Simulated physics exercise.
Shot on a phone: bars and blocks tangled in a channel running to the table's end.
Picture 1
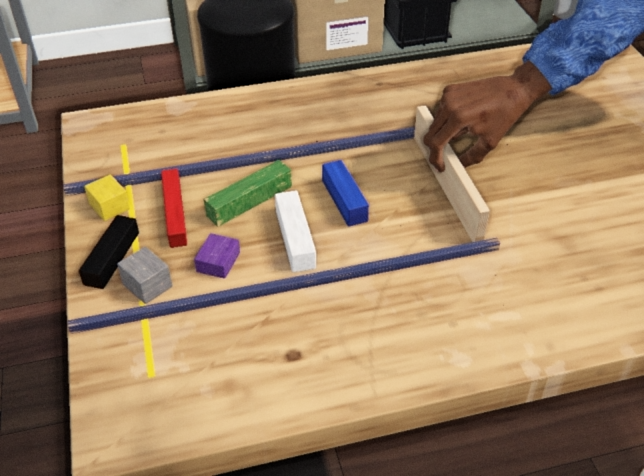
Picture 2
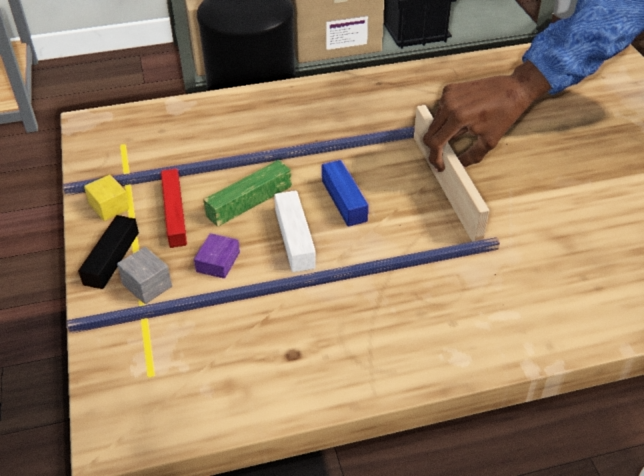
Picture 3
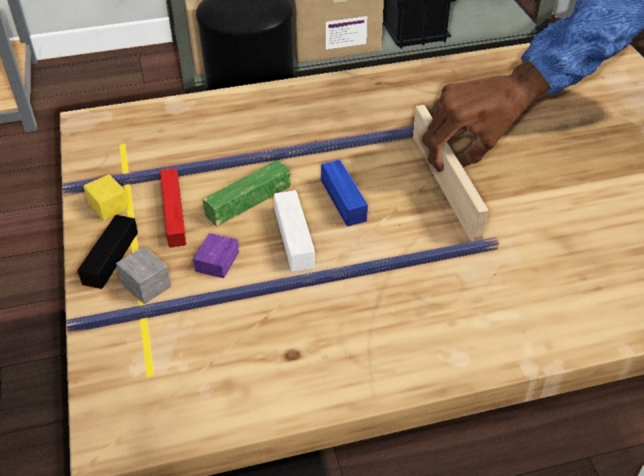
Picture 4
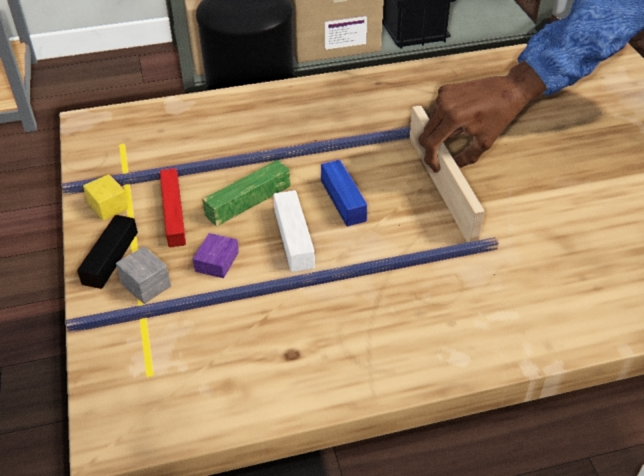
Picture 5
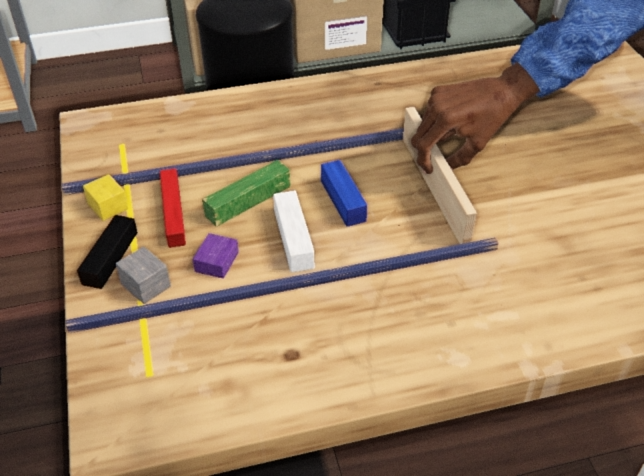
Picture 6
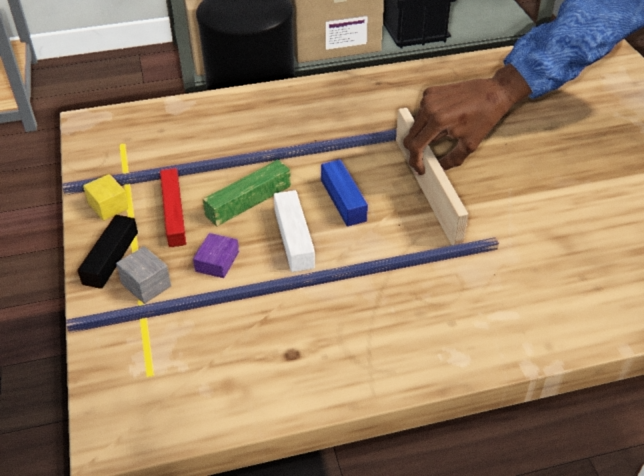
On a wooden tabletop, a hand slides an upright board slightly left between two blue rails, the scattered coloured blocks staying still.
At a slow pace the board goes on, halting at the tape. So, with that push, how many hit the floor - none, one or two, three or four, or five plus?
The push clears off a handful of three or four.
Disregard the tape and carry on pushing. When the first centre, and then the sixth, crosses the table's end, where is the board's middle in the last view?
First around (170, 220), then around (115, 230).
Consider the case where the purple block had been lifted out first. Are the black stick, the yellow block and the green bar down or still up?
Black stick: Is gone; yellow block: Is gone; green bar: Is still there.
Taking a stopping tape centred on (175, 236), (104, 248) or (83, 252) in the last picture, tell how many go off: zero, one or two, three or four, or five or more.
Counts as listed: No fall at all / five or more / at least five.
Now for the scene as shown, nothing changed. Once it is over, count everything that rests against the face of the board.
That makes 2.
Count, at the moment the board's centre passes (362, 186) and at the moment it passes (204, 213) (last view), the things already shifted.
At first I count 0, and then 7.
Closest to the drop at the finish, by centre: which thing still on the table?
The red stick is it.
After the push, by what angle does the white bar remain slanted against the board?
Roughly 25° out of line.
A little later, none off yet; black stick at rest near (109, 251); yellow block at rest near (106, 197); grey block at rest near (144, 275).
Next, none off yet; black stick shifted a little near (71, 253); yellow block shifted a little near (89, 196); grey block shifted about its own width near (97, 291).
When it is over, the number that fall off is three or four; down, grey block, yellow block and black stick.
